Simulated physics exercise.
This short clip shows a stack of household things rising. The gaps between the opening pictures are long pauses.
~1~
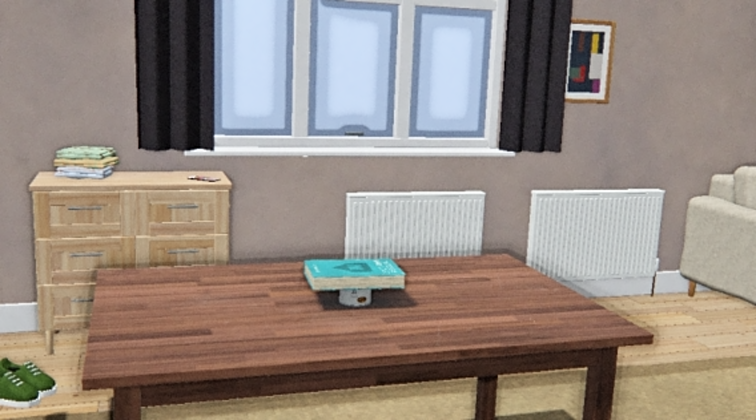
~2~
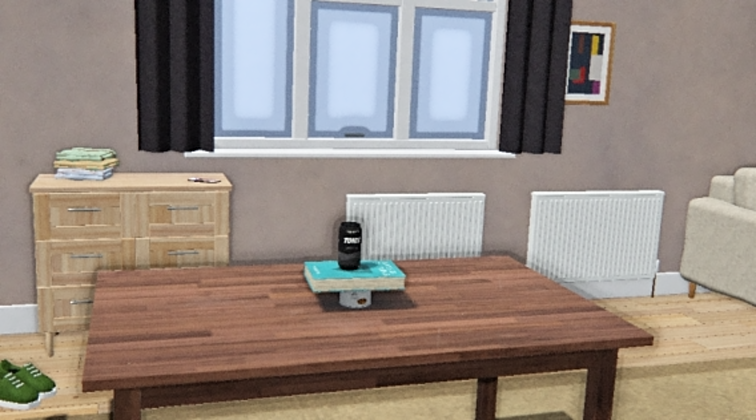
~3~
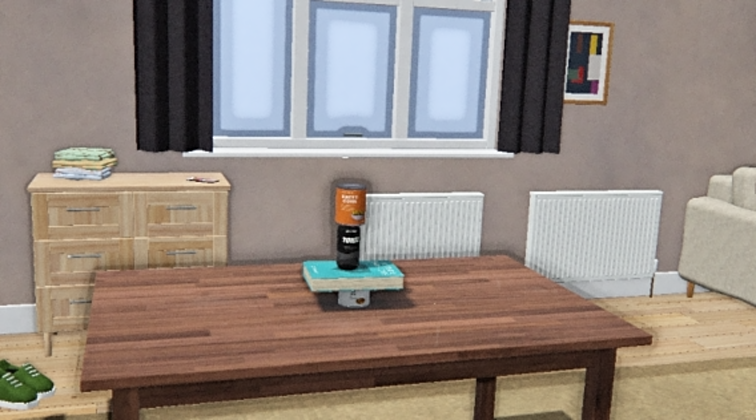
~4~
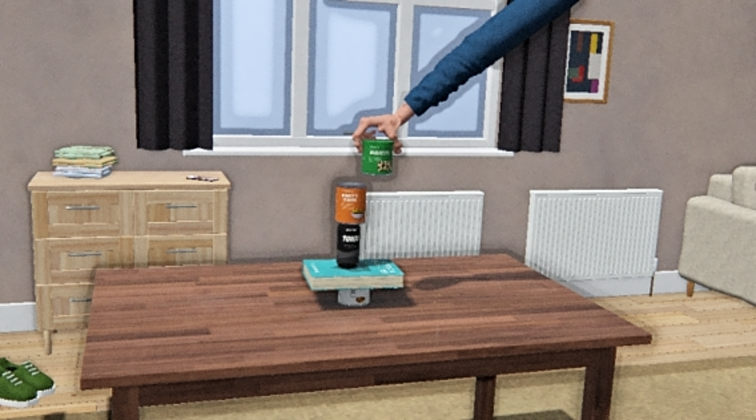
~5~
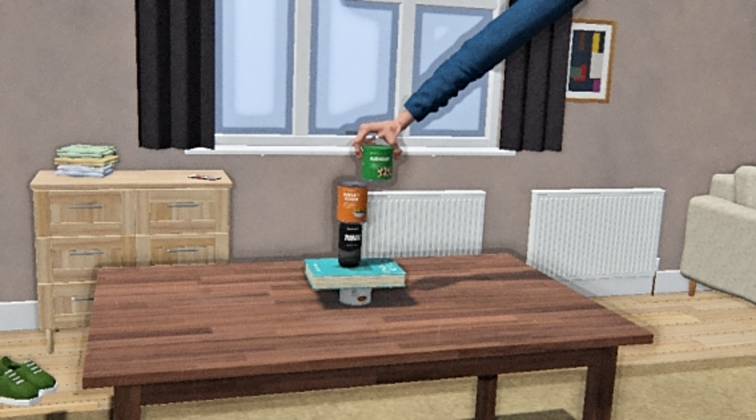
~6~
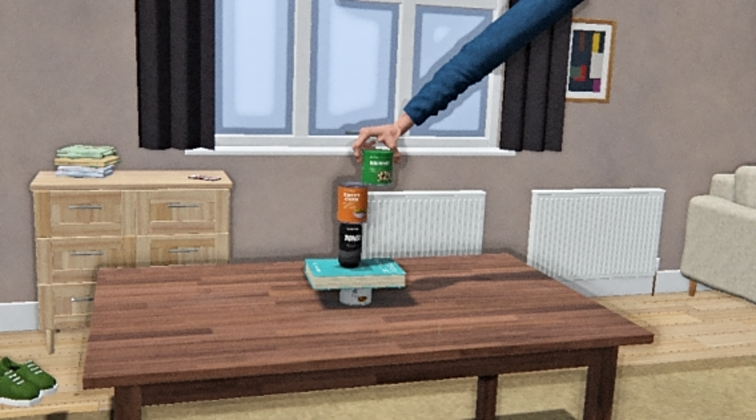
A hand lowers a green pot onto an orange container above a black can.
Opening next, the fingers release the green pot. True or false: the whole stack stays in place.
False.
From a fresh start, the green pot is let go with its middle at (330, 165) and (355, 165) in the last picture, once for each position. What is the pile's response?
It caves in the first time and survives the second time.
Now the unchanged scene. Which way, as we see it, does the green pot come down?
Result: Further right.
Then, 0.40 s on from there, green pot now fallen.
Then, 0.60 s on from there, things are still on the move.
In the end, fallen, green pot; the other 4 unmoved. At the end, from the last picture's camera, green pot near (461, 280). The pile comes apart.
